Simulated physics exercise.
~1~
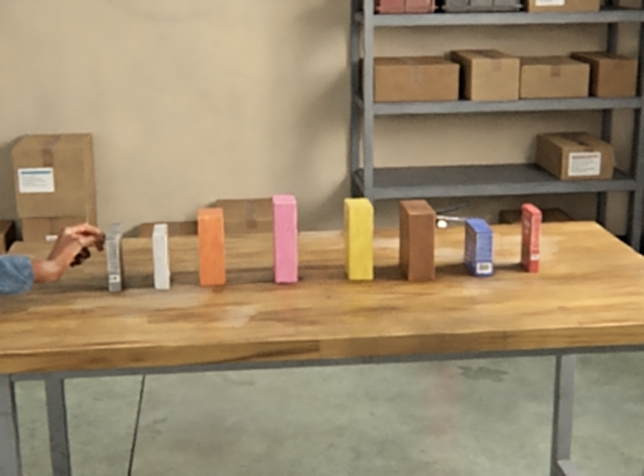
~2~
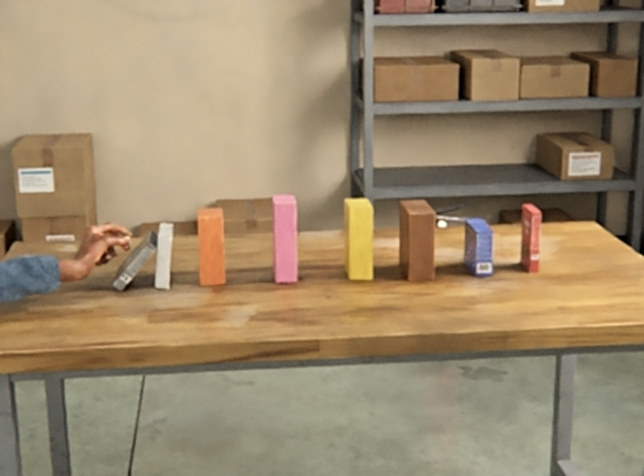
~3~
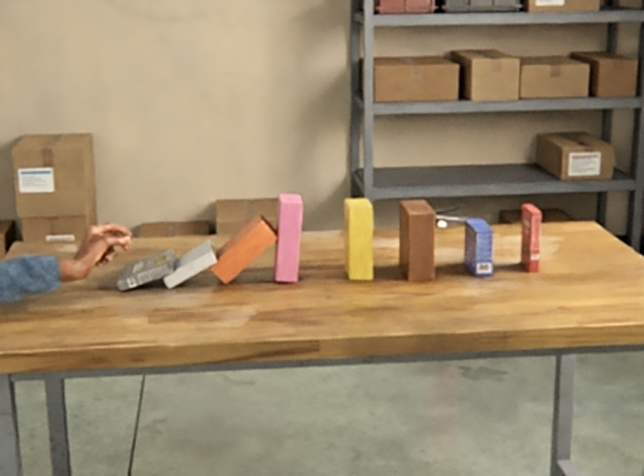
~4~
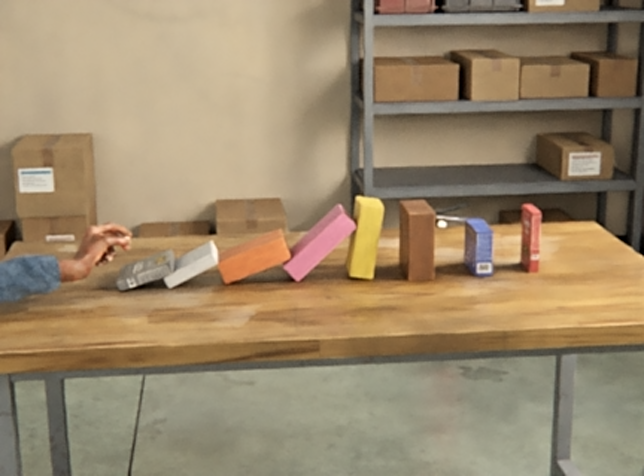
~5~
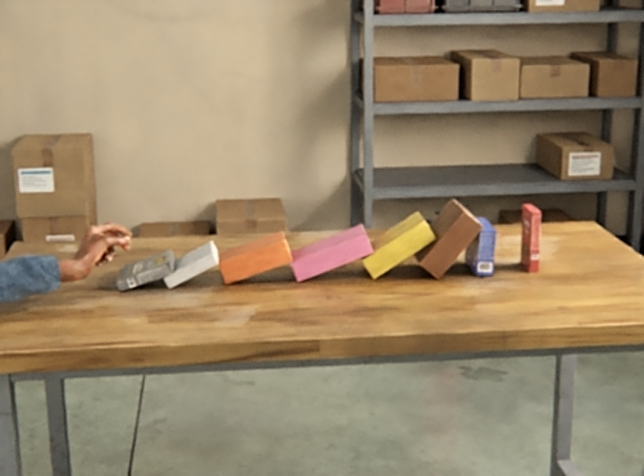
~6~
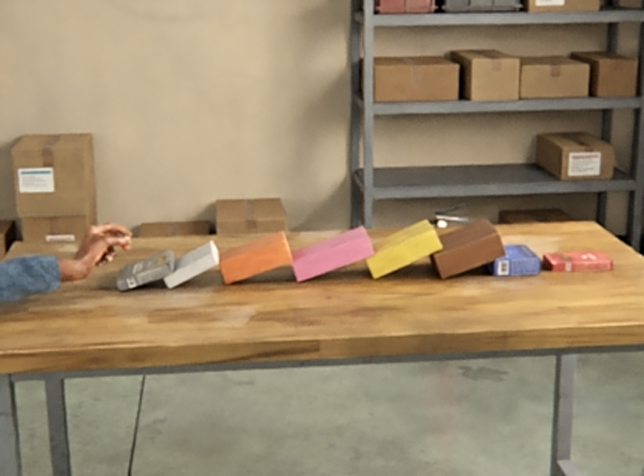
On a wooden workshop table, a hand tips a grey packet, toppling a row of colourful upright blocks rightward until all lie fallen.
